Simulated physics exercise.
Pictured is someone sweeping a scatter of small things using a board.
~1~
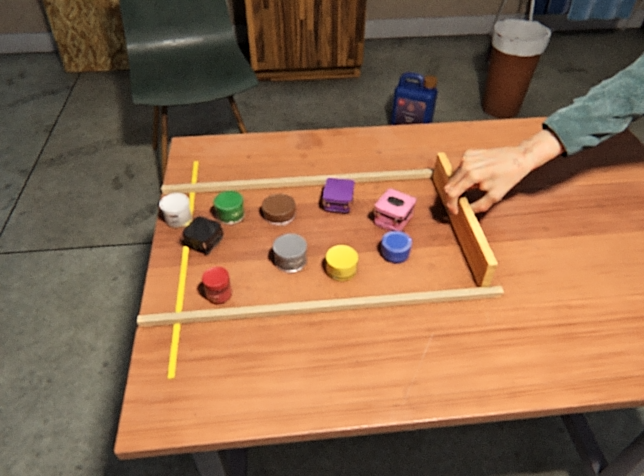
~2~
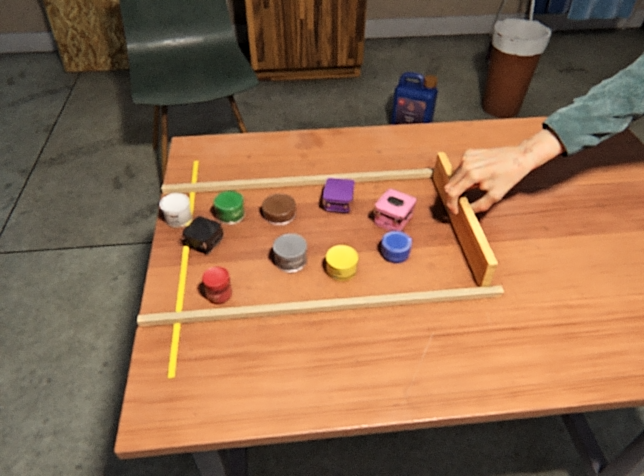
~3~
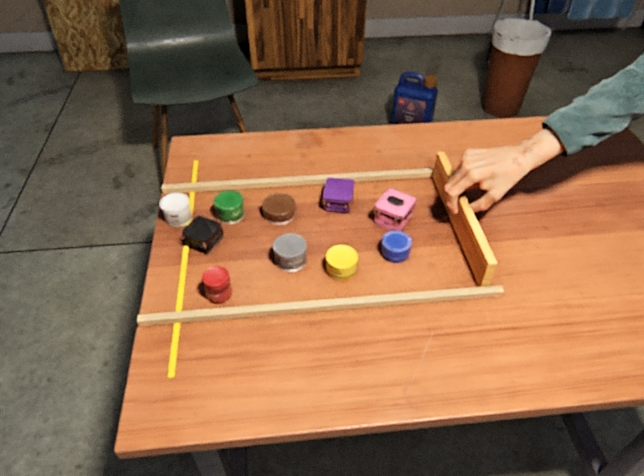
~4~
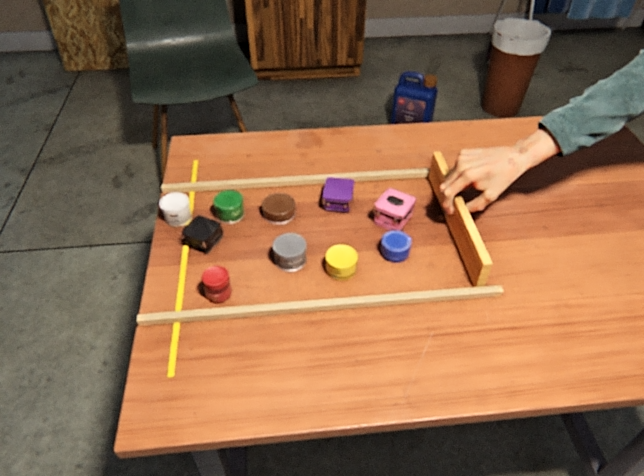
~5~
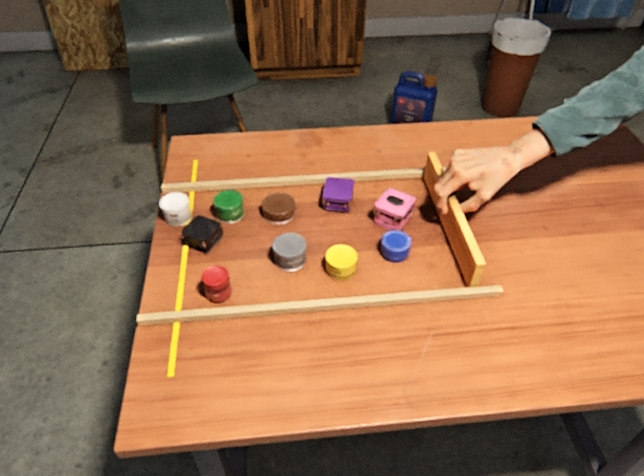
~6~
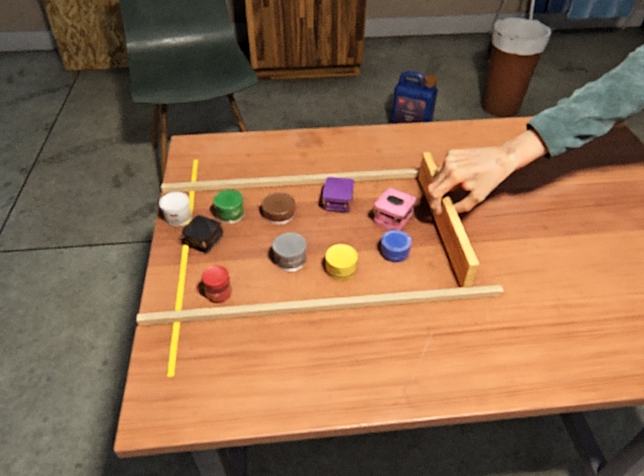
On a wooden table, colourful little tubs and cases sit scattered between two pale strips, with a yellow tape line at the left. A hand from the right grips an upright board, holding it nearly still at first, then slides it slightly left, while the small items stay in place.
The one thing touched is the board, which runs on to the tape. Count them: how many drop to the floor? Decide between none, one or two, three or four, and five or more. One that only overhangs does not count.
Well, what drops off the end works out to five or more of them.
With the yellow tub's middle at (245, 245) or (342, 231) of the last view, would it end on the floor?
One after the other: It ends up falling; it ends up falling.
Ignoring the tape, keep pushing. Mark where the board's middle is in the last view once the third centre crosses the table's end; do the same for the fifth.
Pixels, in order: Around (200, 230), around (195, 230).
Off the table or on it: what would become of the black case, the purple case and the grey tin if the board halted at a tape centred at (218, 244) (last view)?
Black case stays put, purple case stays put, grey tin stays put.
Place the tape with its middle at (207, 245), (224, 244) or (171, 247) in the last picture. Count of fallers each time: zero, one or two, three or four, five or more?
First just one or two, then 1 or 2, then five or more.
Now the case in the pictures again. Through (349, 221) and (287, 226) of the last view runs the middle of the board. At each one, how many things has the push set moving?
So far 4, and 7 at the second.
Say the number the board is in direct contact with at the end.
So the total is 4.
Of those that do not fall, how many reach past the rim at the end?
In total, 0 of them.
Soon after, none off yet; white pot at rest near (176, 209); black case at rest near (202, 234); red tub at rest near (217, 284).
After that, none off yet; white pot displaced about its own width near (159, 208); black case displaced about its own width near (172, 241); red tub displaced about its own width near (185, 290).
In the end, the number that fall off is five or more; gone, grey tin, brown pot, green pot, red tub, black case and white pot.
